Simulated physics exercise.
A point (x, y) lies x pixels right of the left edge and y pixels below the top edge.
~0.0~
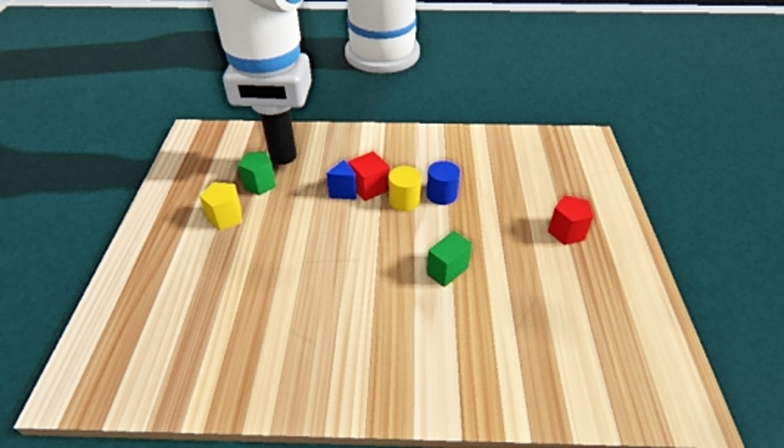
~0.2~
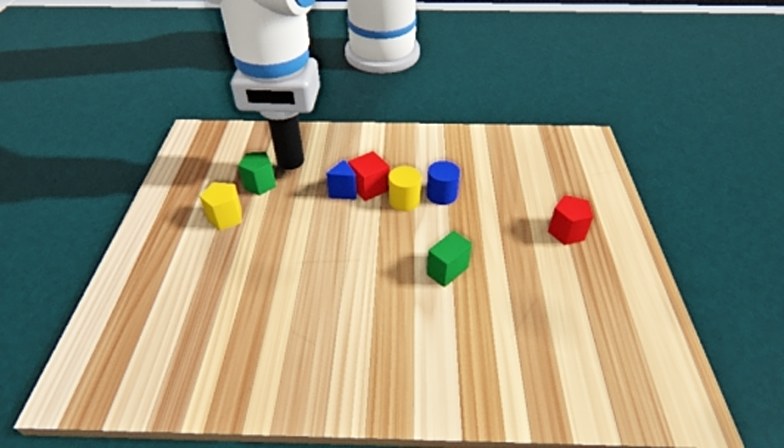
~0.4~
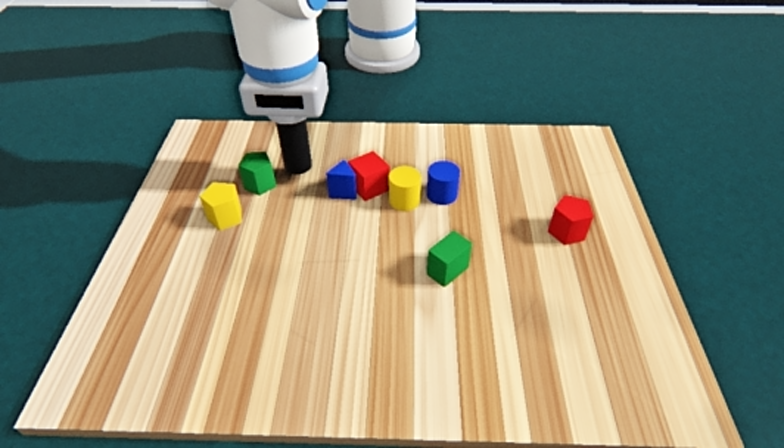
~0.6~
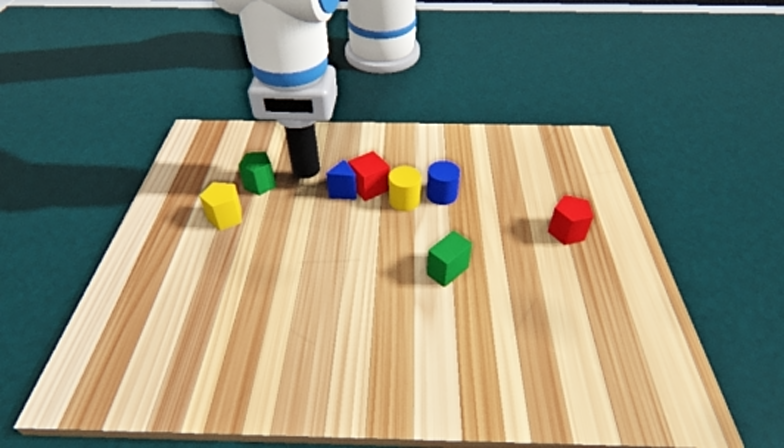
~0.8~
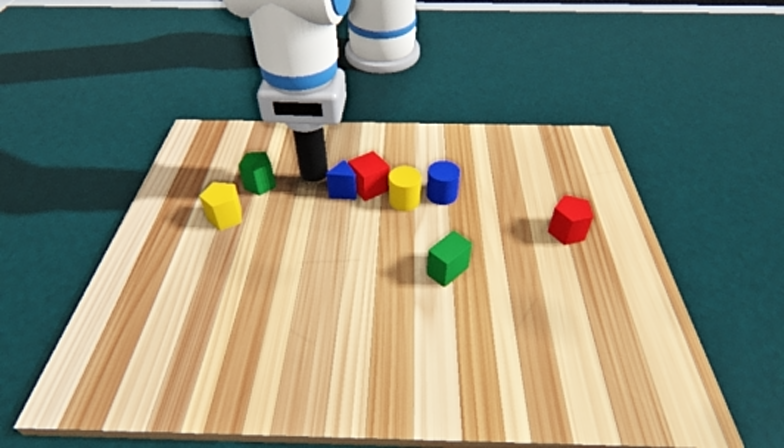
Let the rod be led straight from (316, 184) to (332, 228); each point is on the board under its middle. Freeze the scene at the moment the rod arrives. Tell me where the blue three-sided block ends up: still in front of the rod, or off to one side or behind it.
Slid off.
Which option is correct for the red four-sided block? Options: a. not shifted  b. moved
My answer is option a.
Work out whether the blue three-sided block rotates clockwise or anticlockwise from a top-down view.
Its rotation is counterclockwise.
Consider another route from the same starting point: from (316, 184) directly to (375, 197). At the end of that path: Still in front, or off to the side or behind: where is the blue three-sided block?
I think it holds its spot in front.
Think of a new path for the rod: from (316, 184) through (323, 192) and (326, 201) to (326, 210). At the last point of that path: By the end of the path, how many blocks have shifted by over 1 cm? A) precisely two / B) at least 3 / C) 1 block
The correct letter is C.
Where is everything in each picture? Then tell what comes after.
The first frame shows tip of the rod (283, 157), middles of tops, blue three-sided block (342, 169), red four-sided block (369, 163).
The second frame shows rod (291, 162), nothing pushed.
The third frame shows rod (298, 166), nothing pushed.
The fourth frame shows rod (306, 170), nothing pushed.
The fifth frame shows rod (314, 173), blue three-sided block (342, 169), red four-sided block (369, 163).
What follows on the original path. Halfway along, rod (323, 195); blue three-sided block (345, 177), turned 55° anticlockwise.
At the end, rod (331, 217); blue three-sided block (345, 177), turned 55° anticlockwise; red four-sided block unmoved.
